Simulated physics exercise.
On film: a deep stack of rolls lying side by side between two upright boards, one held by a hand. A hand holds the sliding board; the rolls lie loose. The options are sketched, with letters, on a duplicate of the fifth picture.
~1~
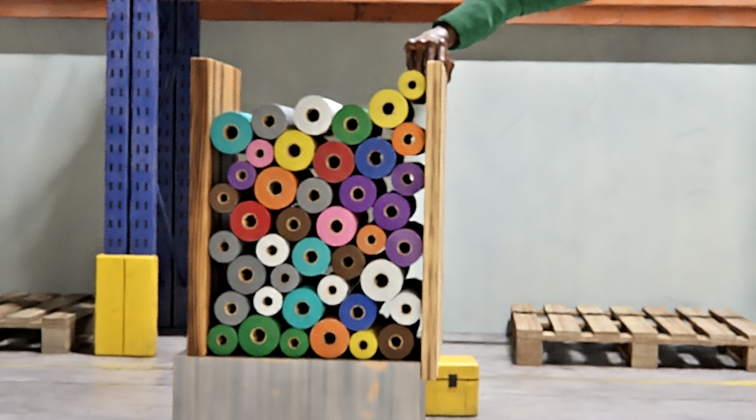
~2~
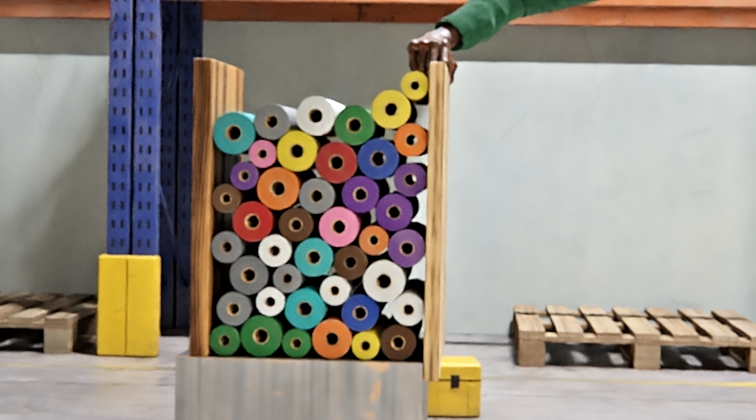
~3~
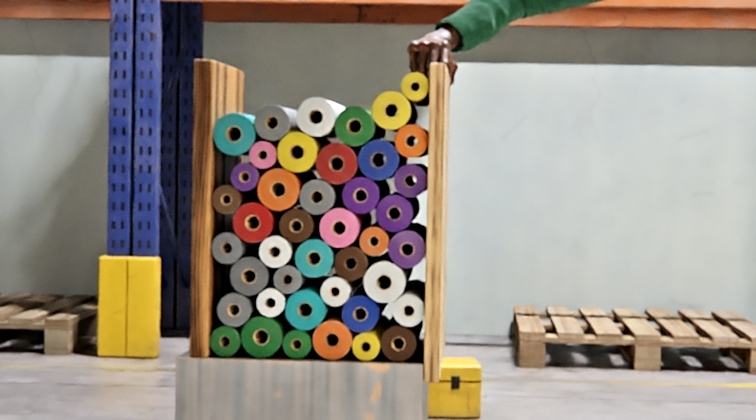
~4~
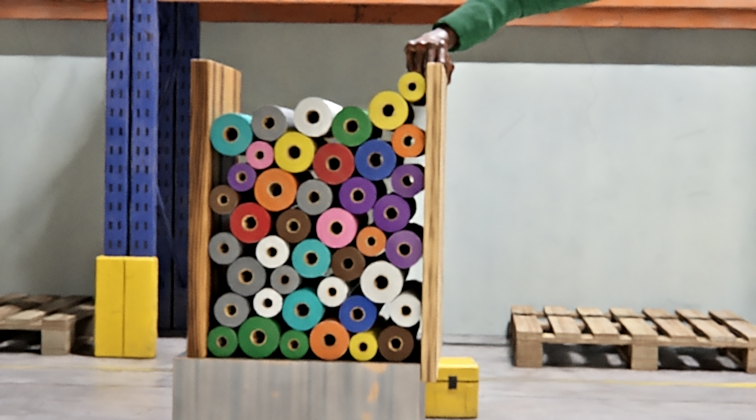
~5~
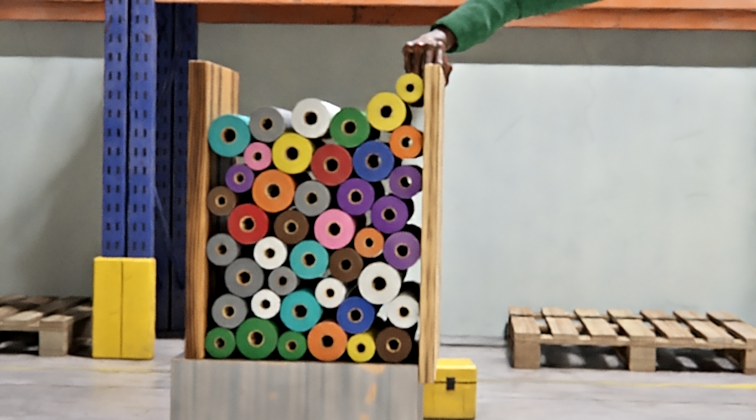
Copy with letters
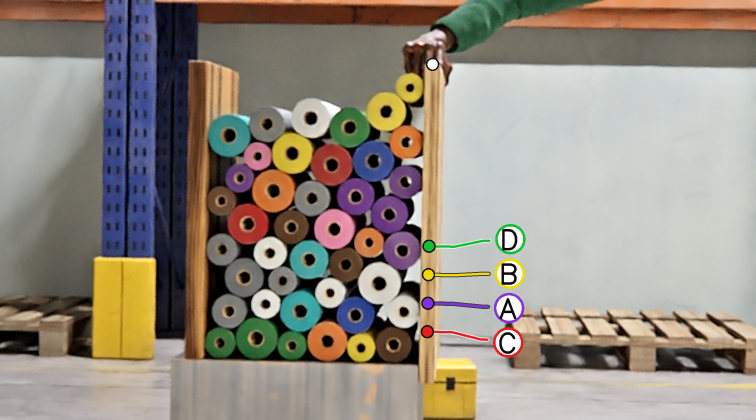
The clip opens on a deep stack of colourful rolls lying side by side between two upright wooden boards, with a green-sleeved hand resting on top of the right board. The view shifts very slightly, but the hand, boards and rolls stay in place, and nothing visibly moves through the end.
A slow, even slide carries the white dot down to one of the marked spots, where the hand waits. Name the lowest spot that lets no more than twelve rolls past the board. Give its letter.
The last mark within the limit is B.
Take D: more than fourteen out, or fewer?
Fewer than fourteen.
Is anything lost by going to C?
Yes, at C.
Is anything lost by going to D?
Yes.
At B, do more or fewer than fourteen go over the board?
Fewer than fourteen.
On the marked copy, A at (428, 303); B at (429, 275); C at (428, 332); D at (429, 246); the white dot at (433, 65).
Taking B. A third of the way, top of the board (423, 152).
Two thirds of the way, top of the board (421, 247).
When it is over, top of the board (421, 274), about nine out over the board.
As for the rest, A more than twelve out over the board; C more than twelve out over the board; D about nine out over the board.
